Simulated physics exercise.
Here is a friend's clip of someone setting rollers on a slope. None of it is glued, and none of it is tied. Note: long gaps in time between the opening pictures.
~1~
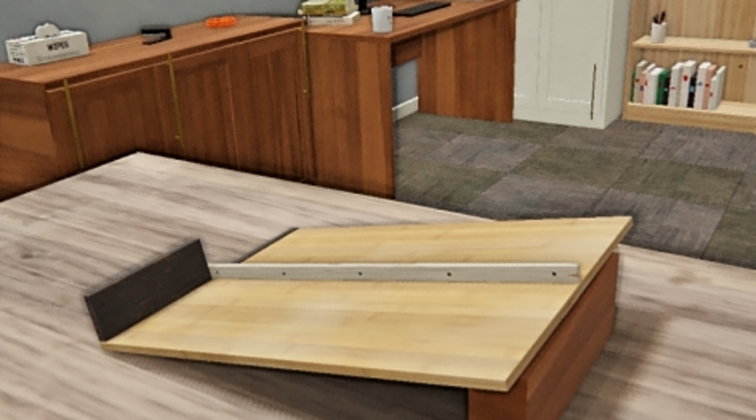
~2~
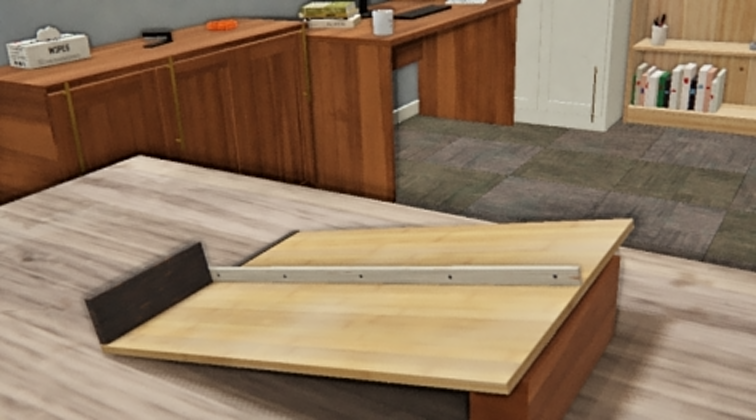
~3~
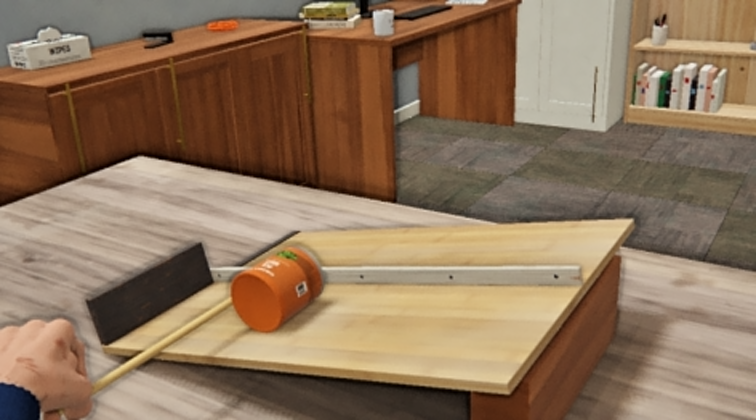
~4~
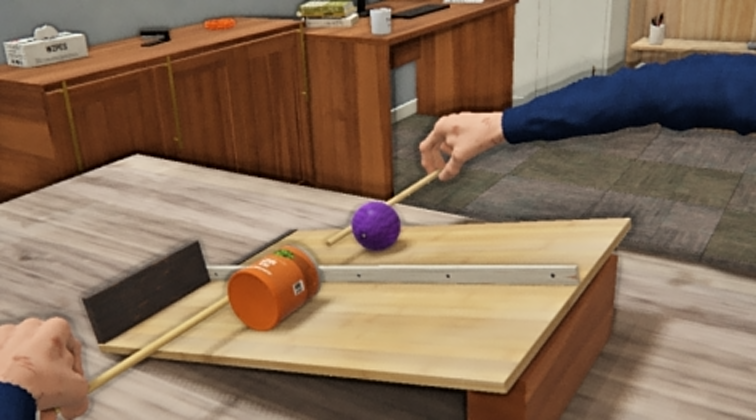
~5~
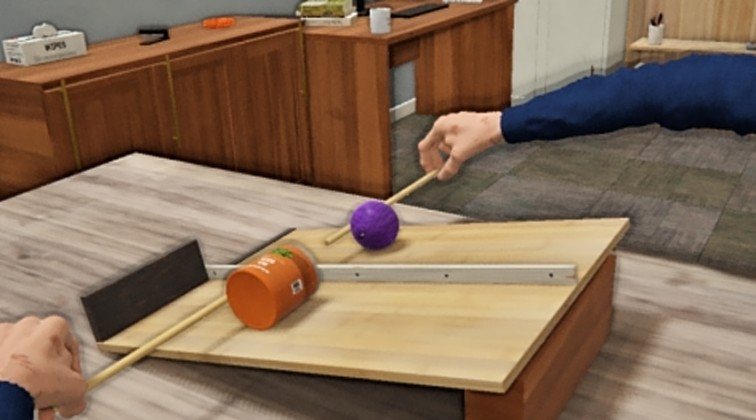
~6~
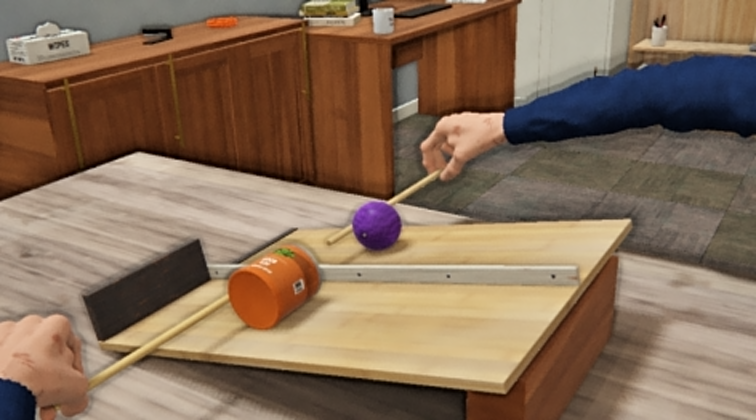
A hand appeared with a stick holding an orange tin on a sloped wooden board, then another hand used a second stick to hold a purple ball across the divider, and everything stayed nearly still.
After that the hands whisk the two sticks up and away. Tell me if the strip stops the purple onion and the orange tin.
Once the sticks go, the purple onion ends up off and the orange tin comes to rest.
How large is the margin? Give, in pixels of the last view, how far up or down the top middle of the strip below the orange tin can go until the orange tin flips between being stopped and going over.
Shift: Approx. 32 px, direction down.
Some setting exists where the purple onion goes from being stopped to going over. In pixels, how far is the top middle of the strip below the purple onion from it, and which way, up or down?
Roughly 8 pixels, upward.
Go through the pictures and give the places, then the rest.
Board (359, 260), in the first frame.
Board (360, 263), in the second frame.
Board (361, 264), in the third frame.
Held back by the sticks; orange tin (276, 287); board (358, 262), in the fourth frame.
Held back by the sticks; purple onion (374, 226); board (356, 261), in the fifth frame.
Held back by the sticks; purple onion (377, 226); orange tin (276, 286); board (358, 262), in the sixth frame.
Then, 0.48 s past the last view, purple onion rolling on the board near (294, 229); orange tin rolling on the board near (195, 285).
Then, 0.94 s past the last view, purple onion off the board near (137, 211); orange tin resting against the strip near (173, 283).
Then, 1.34 s past the last view, purple onion off the board near (29, 184); orange tin resting against the strip near (173, 283).
Finally, the purple onion goes over the end; the orange tin is held by the strip, near (173, 283).
